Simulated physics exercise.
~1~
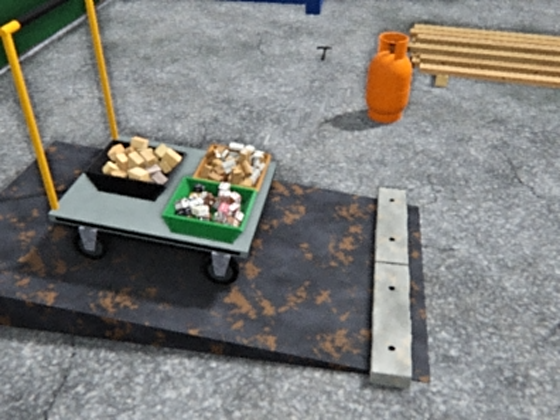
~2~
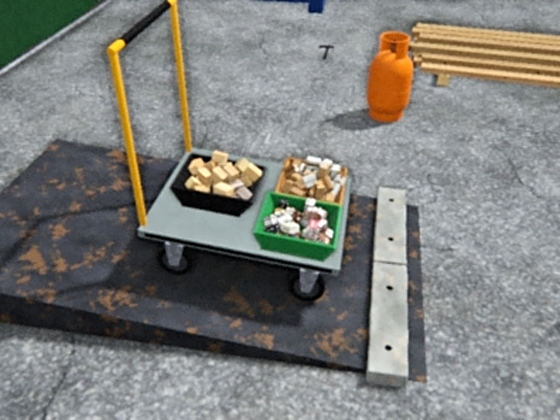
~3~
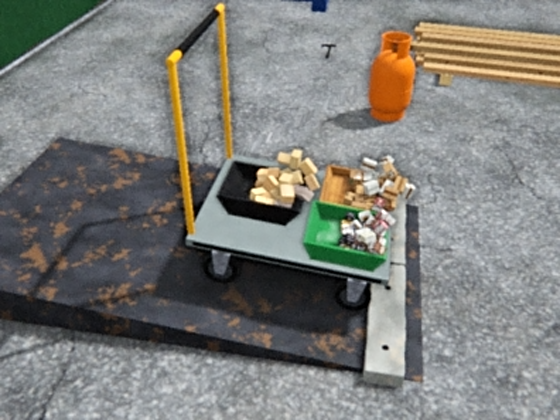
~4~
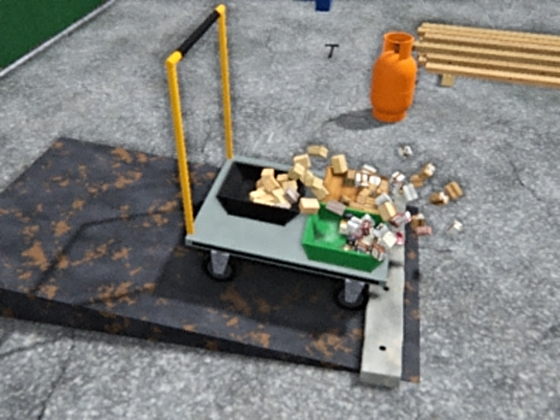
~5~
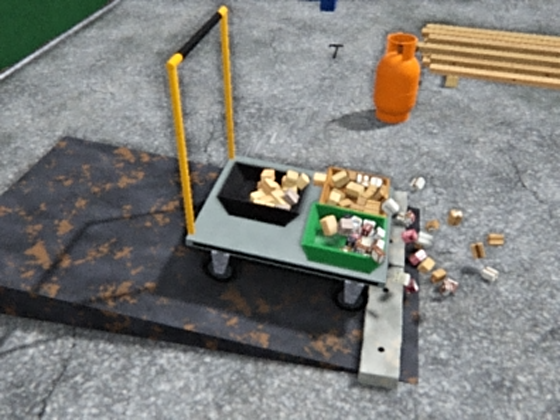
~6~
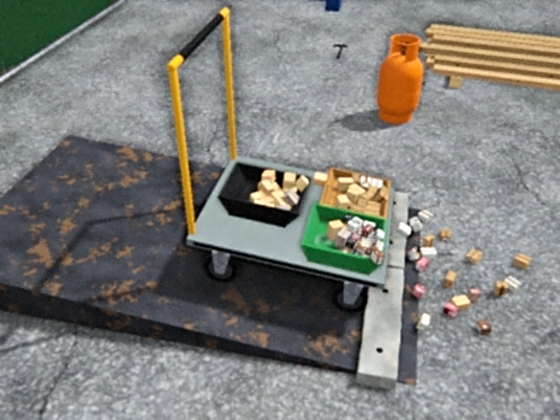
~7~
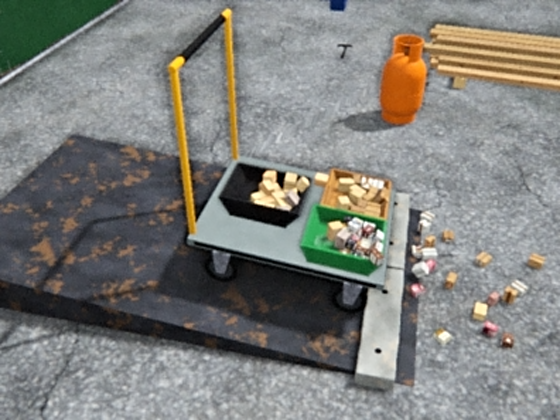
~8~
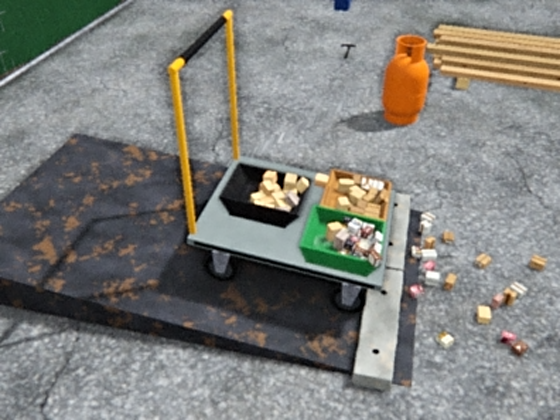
A grey trolley with a yellow handle stands on a dark, rust-stained ramp, seen from above on grey paving, with an orange gas cylinder and a wooden bench behind. It carries a black box of timber offcuts at the left, a wooden box of small parcels behind and a green box of little cartons in front. The trolley rolls right down the ramp and stops abruptly against a pale raised sill. The loads surge forward, and pieces fly over the sill, tumbling onto the paving. They settle scattered at the right, while the trolley stays still, its three boxes partly filled.
